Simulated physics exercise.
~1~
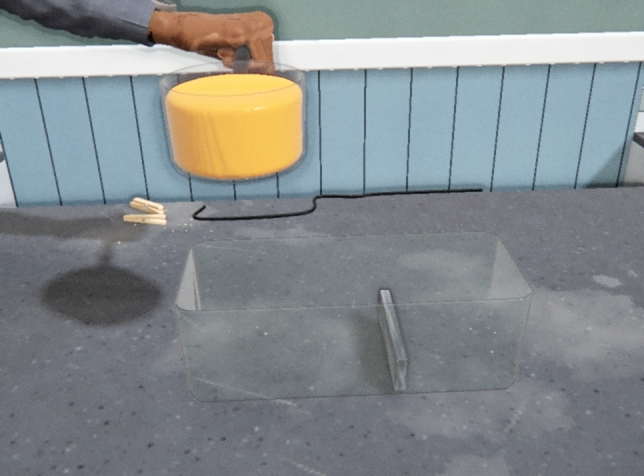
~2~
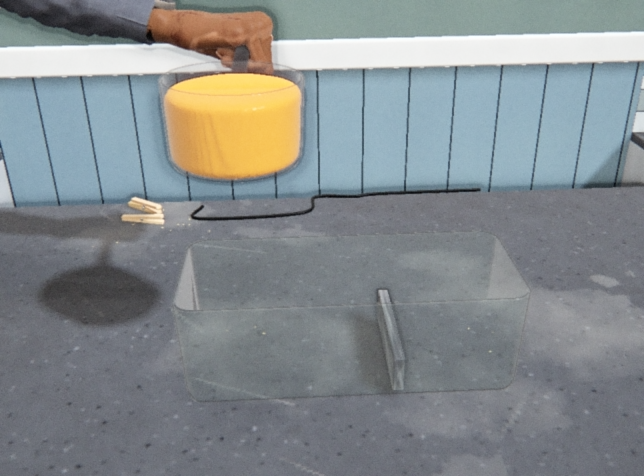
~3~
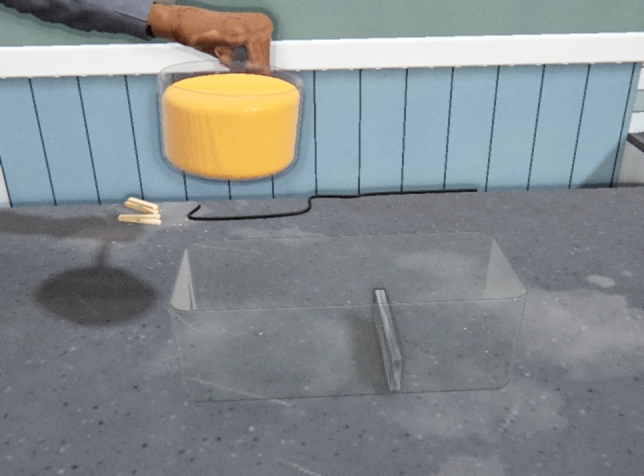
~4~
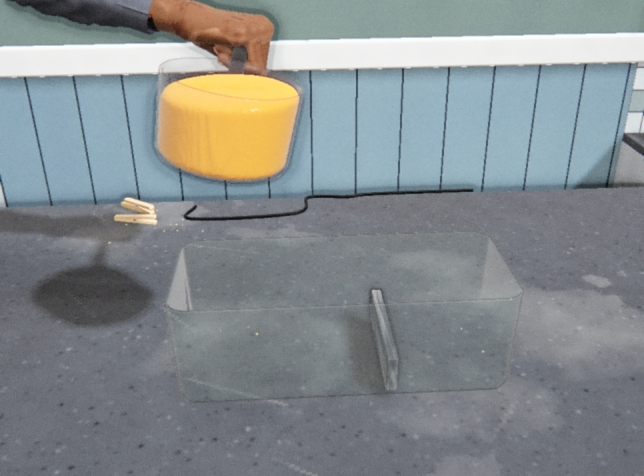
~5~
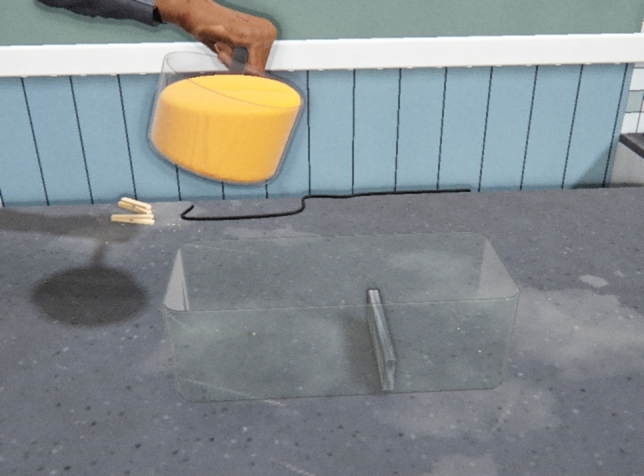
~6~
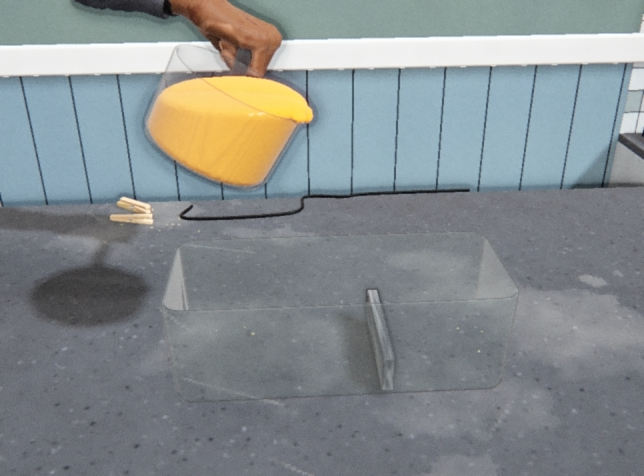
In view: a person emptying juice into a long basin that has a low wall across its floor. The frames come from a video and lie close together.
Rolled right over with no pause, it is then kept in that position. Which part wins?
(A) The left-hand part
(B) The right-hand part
Option A: The left-hand part.
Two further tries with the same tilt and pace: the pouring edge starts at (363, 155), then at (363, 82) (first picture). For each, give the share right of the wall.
Roughly 75 percent on the first try and 85 percent on the second.
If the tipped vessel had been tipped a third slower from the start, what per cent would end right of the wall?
Near 45 %.
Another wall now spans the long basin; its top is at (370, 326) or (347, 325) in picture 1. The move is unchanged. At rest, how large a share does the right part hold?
Note - case one near 65 %, case two near 90 %.
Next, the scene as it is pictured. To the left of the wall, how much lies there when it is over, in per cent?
About 65 per cent.
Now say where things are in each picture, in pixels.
In the first picture, it leans 0°; its right rim is at (303, 78); the juice meets the walls at (167, 92) and (301, 88); the long basin's rim runs from (183, 275) to (514, 263); the wall's top is at (392, 323).
In the second picture, it leans 1°; its right rim is at (303, 79); the juice meets the walls at (165, 91) and (300, 88).
In the third picture, it leans 5°; its right rim is at (302, 84); the juice meets the walls at (164, 90) and (299, 89).
In the fourth picture, it leans 11°; its right rim is at (302, 92); the juice meets the walls at (162, 90) and (299, 92).
In the fifth picture, it leans 20°; its right rim is at (302, 103); the juice meets the walls at (159, 93) and (301, 94).
In the sixth picture, it leans 29°; its right rim is at (303, 116); the juice meets the walls at (155, 100) and (303, 107); 3 per cent is over the edge.
A moment on, the tilt is 85° and 44 per cent is still to pour, 8 is left of the wall and 7 right of it.
Next, the tilt is 97° and 12 per cent is still to pour, 41 is left of the wall and 34 right of it.
Then the tilt is 97° and 3 per cent is still to pour, 56 is left of the wall and 33 right of it.
Later the tilt is 97° and 1 per cent is still to pour, 62 is left of the wall and 34 right of it.
In the end 63 per cent lies left of the wall, 34 right of it and 2 outside.
